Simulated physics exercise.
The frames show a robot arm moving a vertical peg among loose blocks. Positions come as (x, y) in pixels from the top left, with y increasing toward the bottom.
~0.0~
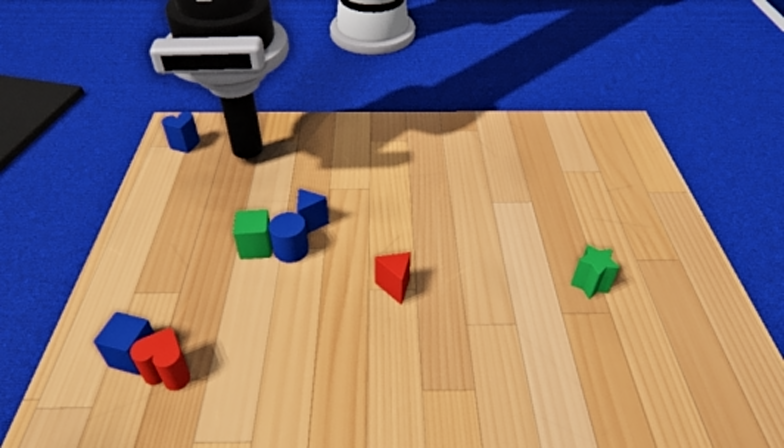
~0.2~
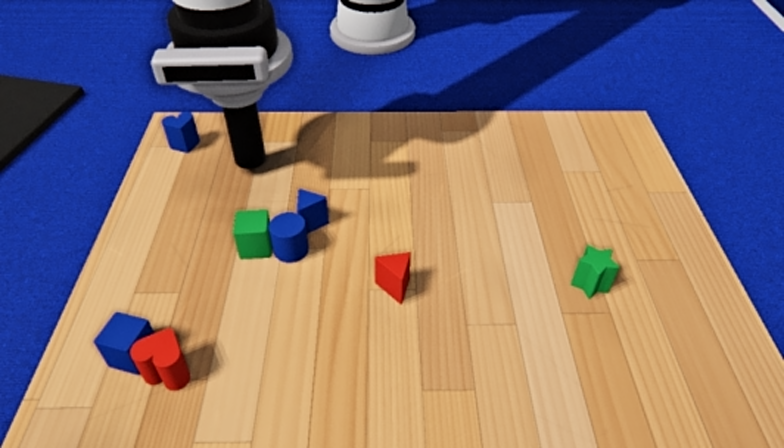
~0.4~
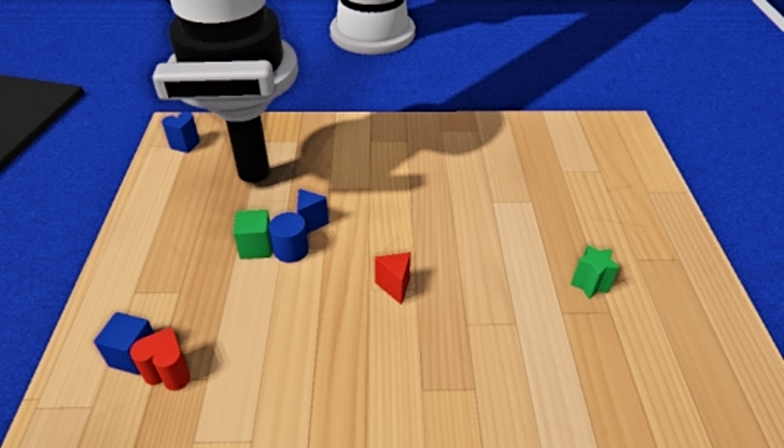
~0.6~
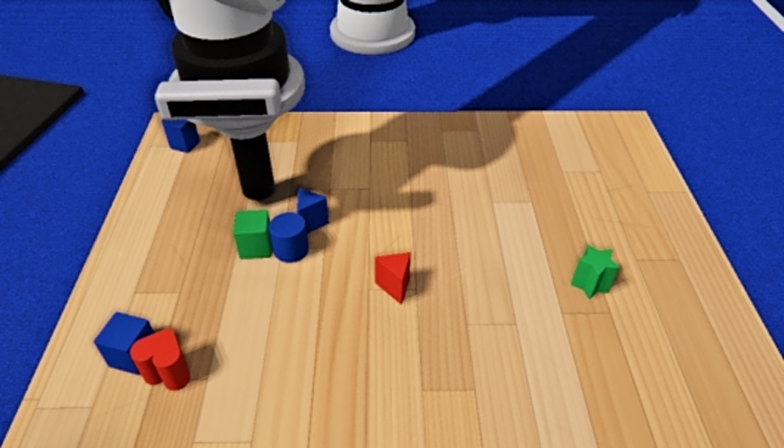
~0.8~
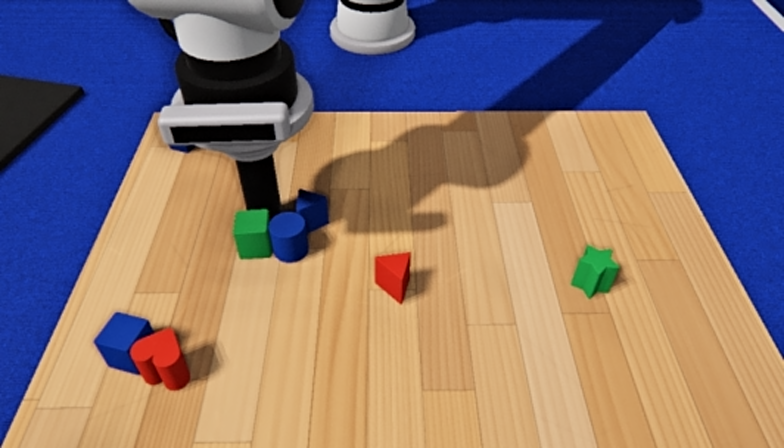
A robot arm moved its black peg a short way down the wooden table, ending just behind the green block and blue cylinder, while all the scattered red, blue and green blocks stayed still.
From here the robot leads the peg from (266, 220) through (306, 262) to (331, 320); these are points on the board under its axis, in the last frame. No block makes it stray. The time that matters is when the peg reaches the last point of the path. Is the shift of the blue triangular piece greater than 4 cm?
Going by the path, no.
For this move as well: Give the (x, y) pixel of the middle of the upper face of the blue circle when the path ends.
My estimate: (361, 314).
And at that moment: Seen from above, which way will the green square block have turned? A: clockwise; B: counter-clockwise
(A)
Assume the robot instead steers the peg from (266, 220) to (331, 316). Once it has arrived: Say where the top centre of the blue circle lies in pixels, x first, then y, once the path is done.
The centre of its top face lies at (369, 288).
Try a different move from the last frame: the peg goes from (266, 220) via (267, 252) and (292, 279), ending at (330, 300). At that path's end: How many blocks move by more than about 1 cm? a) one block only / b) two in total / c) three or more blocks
Answer: B.
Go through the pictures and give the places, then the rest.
In the first frame, tip of the peg at (248, 150), middles of tops, green square block at (251, 221), blue circle at (287, 224), blue triangular piece at (308, 198).
In the second frame, peg at (251, 160), nothing pushed.
In the third frame, peg at (254, 173), nothing pushed.
In the fourth frame, peg at (259, 190), nothing pushed.
In the fifth frame, peg at (265, 211), green square block at (251, 221), blue circle at (287, 224), blue triangular piece at (308, 198).
What follows on the original path. One third of the way, peg at (292, 239); green square block at (251, 231), turned 50° clockwise; blue circle at (307, 244).
Two thirds of the way, peg at (316, 272); green square block at (251, 231), turned 50° clockwise; blue circle at (334, 279).
At the end, peg at (330, 312); green square block at (251, 231), turned 50° clockwise; blue circle at (361, 314); blue triangular piece unmoved.
